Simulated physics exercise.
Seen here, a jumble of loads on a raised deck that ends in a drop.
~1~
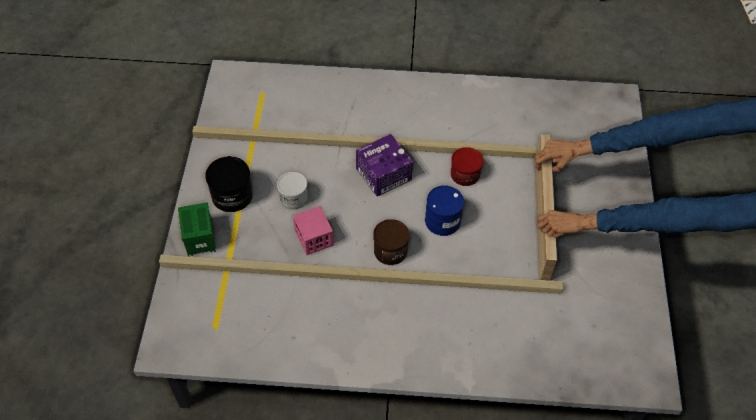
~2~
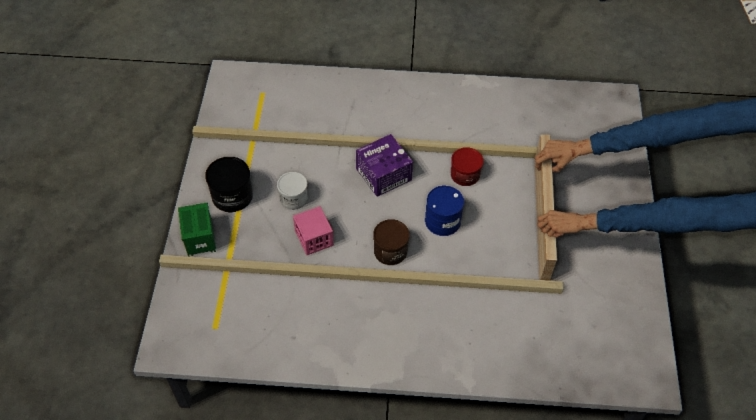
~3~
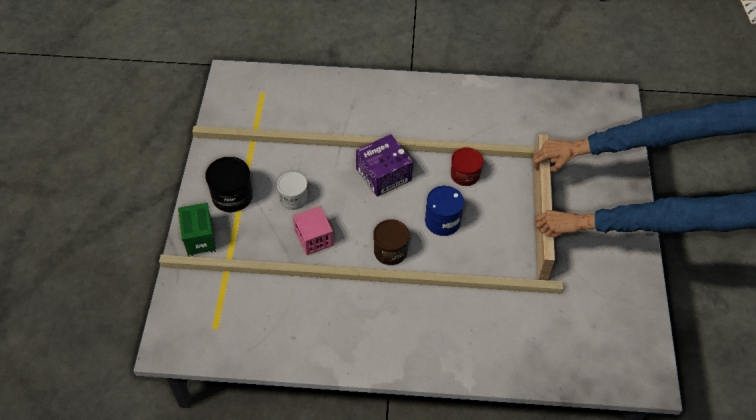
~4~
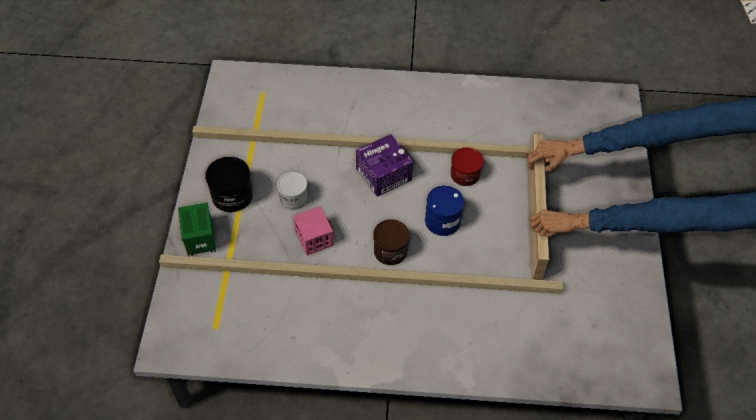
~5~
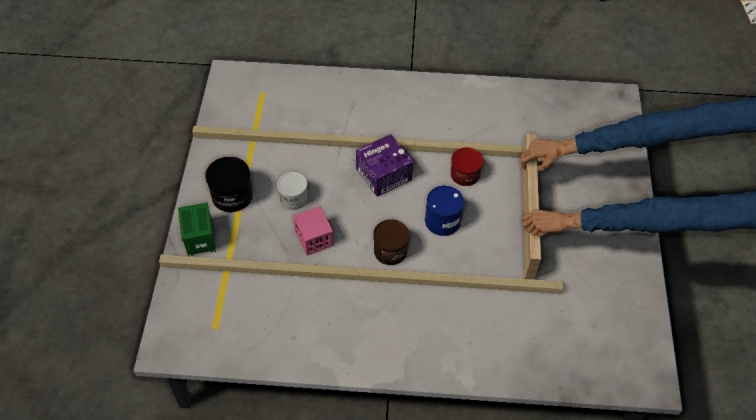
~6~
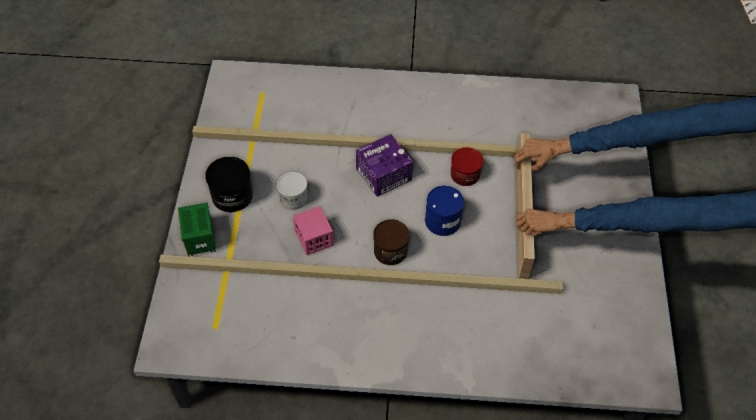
A wooden plank, gripped by two hands in blue sleeves at the right, slides slowly a short way left between two wooden rails on a pale tabletop, seen from a fixed, high viewpoint above a grey floor. Between plank and yellow line sit red, blue, brown and white containers, a purple box and a pink crate. A black container and green crate at the left, like everything else, stay still.
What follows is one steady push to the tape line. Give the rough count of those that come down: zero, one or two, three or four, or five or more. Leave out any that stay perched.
Here the number that fall off is one or two.
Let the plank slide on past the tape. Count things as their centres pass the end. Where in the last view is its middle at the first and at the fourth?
About (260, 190), then (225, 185).
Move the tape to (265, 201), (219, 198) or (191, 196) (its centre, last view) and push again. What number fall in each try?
Try by try, 0, 4 and 8.
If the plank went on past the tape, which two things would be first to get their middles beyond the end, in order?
They are the black pail, then the green tote.
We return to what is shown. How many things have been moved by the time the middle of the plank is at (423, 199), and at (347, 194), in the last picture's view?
The counts are 3 and 6.
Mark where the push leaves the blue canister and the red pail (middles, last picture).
About (219, 199), and the other about (234, 145).
Soon after, none off yet; green tote at rest near (197, 230); black pail at rest near (230, 185); white pail at rest near (293, 191).
In the end, the number that fall off is one or two; gone, black pail and green tote.
